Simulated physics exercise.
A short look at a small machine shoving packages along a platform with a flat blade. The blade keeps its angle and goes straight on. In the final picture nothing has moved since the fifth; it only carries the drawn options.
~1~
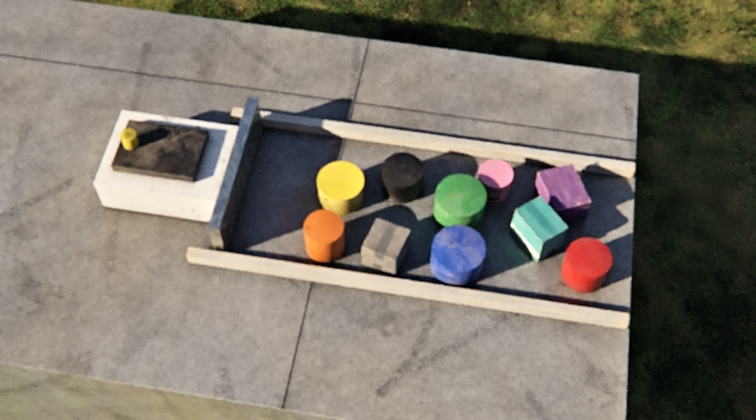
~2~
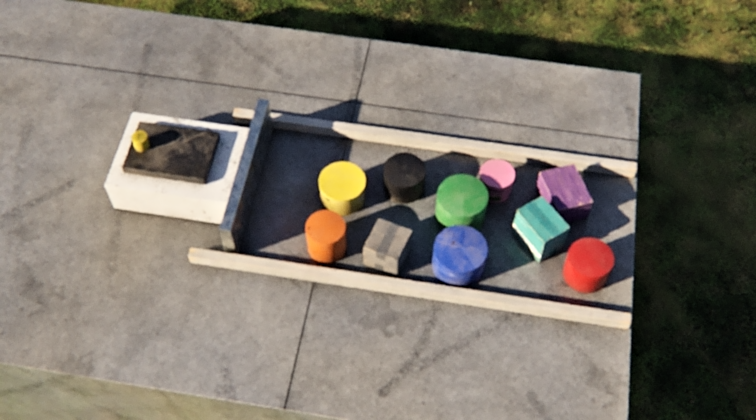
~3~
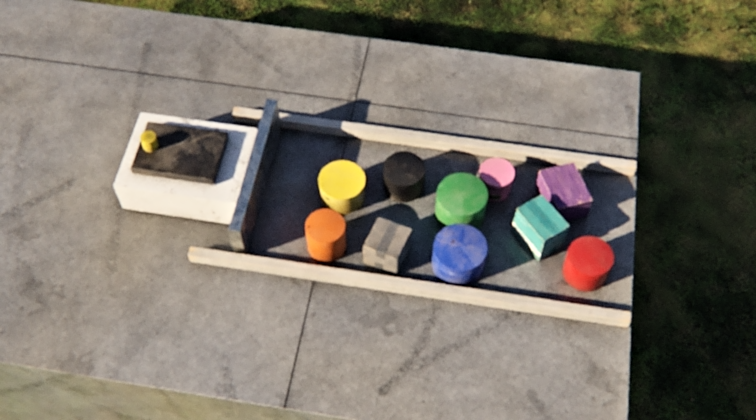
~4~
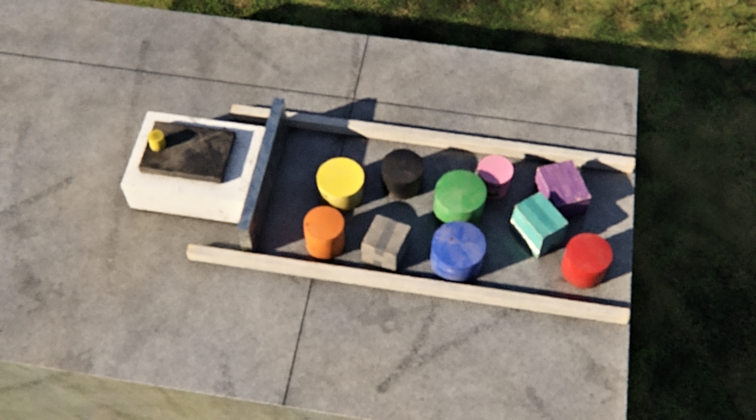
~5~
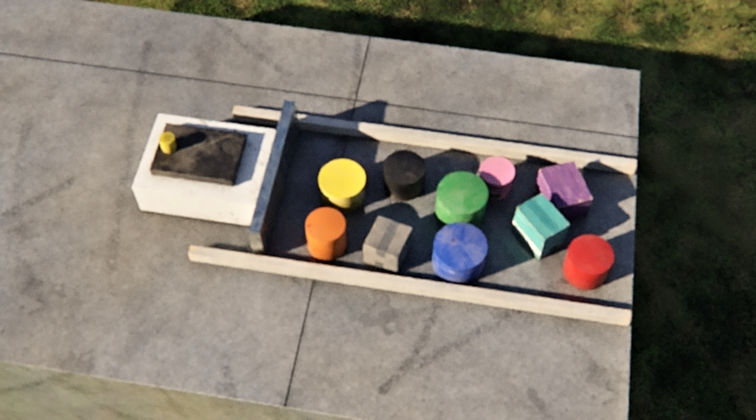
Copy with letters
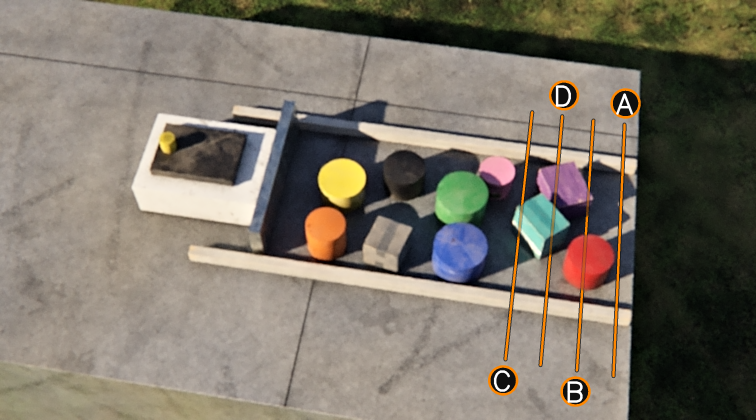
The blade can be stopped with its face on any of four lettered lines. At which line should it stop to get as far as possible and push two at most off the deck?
It can go as far as C.
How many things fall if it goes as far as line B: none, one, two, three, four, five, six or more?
Six or more.
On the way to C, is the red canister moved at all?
Yes.
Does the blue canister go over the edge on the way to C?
By then, no.
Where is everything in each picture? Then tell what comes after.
In the first picture, turquoise box (538, 229); grey box (386, 247); orange canister (324, 237).
In the second picture, robot (178, 152); pink pail (496, 182).
In the third picture, robot (186, 153); yellow pail (343, 188).
In the fourth picture, robot (194, 152); red canister (586, 261).
In the fifth picture, robot (205, 154); blue canister (459, 254); turquoise box (540, 226); grey box (388, 244).
On the marked copy, A at (619, 240); B at (586, 236); C at (520, 226); D at (552, 231).
With C. Early on, robot (293, 166); orange canister (377, 246); grey box (415, 250).
Further on, robot (382, 179); red canister (601, 268); turquoise box (579, 229).
At the end, robot (449, 188); red canister over the edge; turquoise box over the edge; two fallen.
As for the rest, A drops ten; B drops seven; D drops four.
